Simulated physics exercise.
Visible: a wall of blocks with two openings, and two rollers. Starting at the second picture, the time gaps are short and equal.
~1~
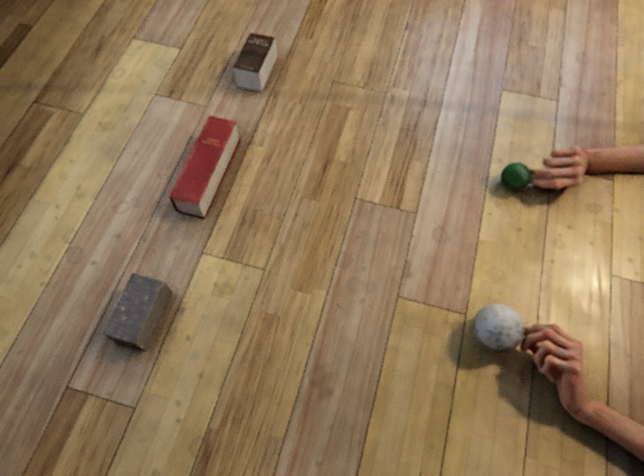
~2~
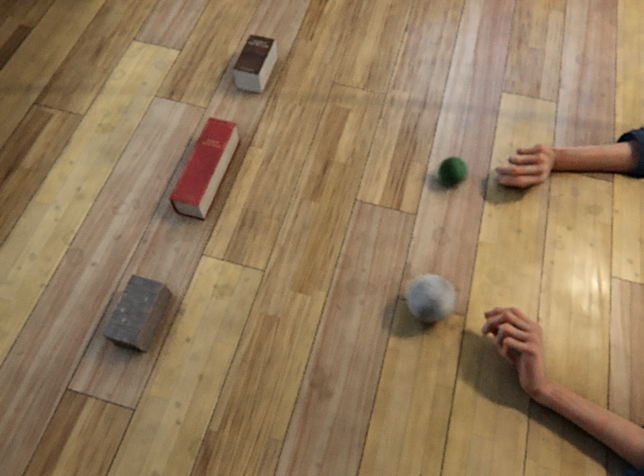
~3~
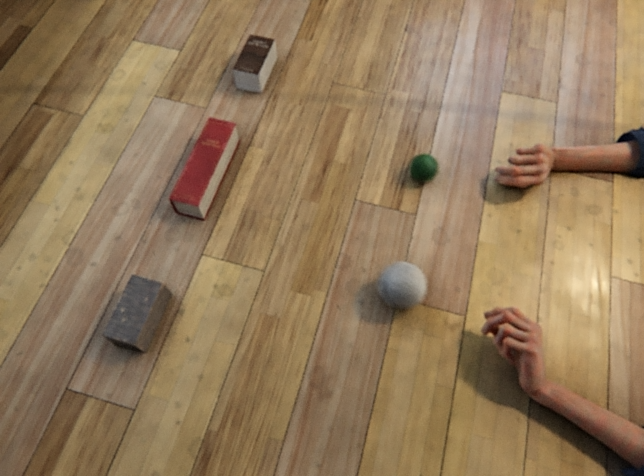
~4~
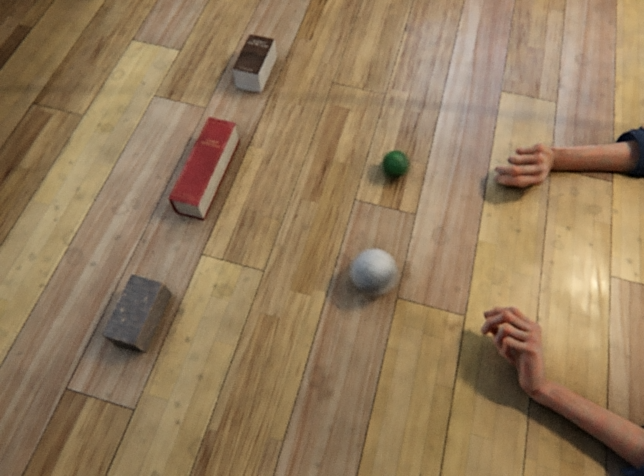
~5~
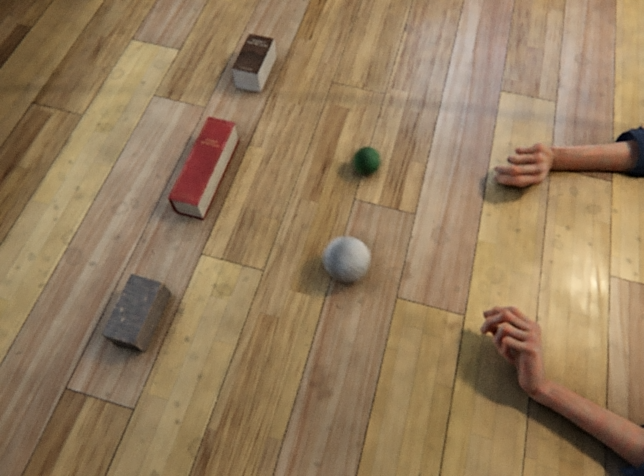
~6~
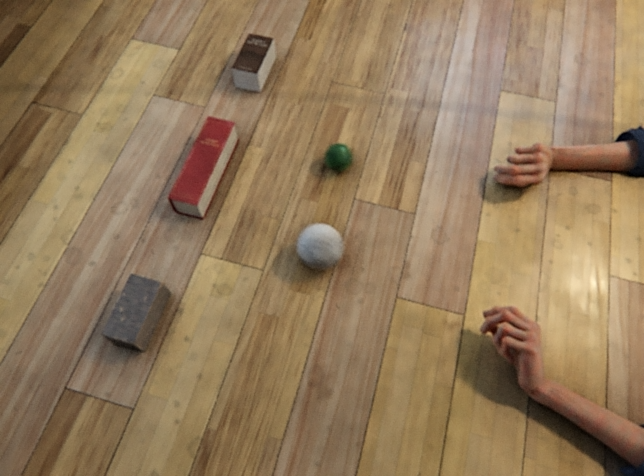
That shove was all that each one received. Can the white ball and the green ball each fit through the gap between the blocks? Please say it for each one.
White ball: No; green ball: No.
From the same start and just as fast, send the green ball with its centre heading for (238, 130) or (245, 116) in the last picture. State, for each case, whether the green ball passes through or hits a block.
It runs into a block, then slips through.
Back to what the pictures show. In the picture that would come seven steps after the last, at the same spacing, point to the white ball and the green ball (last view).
First object (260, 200); second object (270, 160).
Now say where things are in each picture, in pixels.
In the first frame, white ball (498, 328) under the hand; green ball (516, 177) under the hand; brown book (256, 62).
In the second frame, white ball (431, 299); green ball (453, 171).
In the third frame, white ball (402, 285); green ball (424, 168).
In the fourth frame, white ball (374, 272); green ball (395, 164).
In the fifth frame, white ball (347, 259); green ball (367, 161).
In the sixth frame, white ball (320, 247); green ball (339, 157); grey block (138, 313).
Then, 0.22 s after the last picture, white ball coming back near (241, 197); green ball coming back near (260, 152).
Then, 0.74 s after the last picture, white ball coming back near (309, 210); green ball coming back near (313, 168).
Then, 1.22 s after the last picture, white ball coming back near (359, 230); green ball coming back near (353, 167).
By the end, the white ball bounces off; the green ball bounces off.
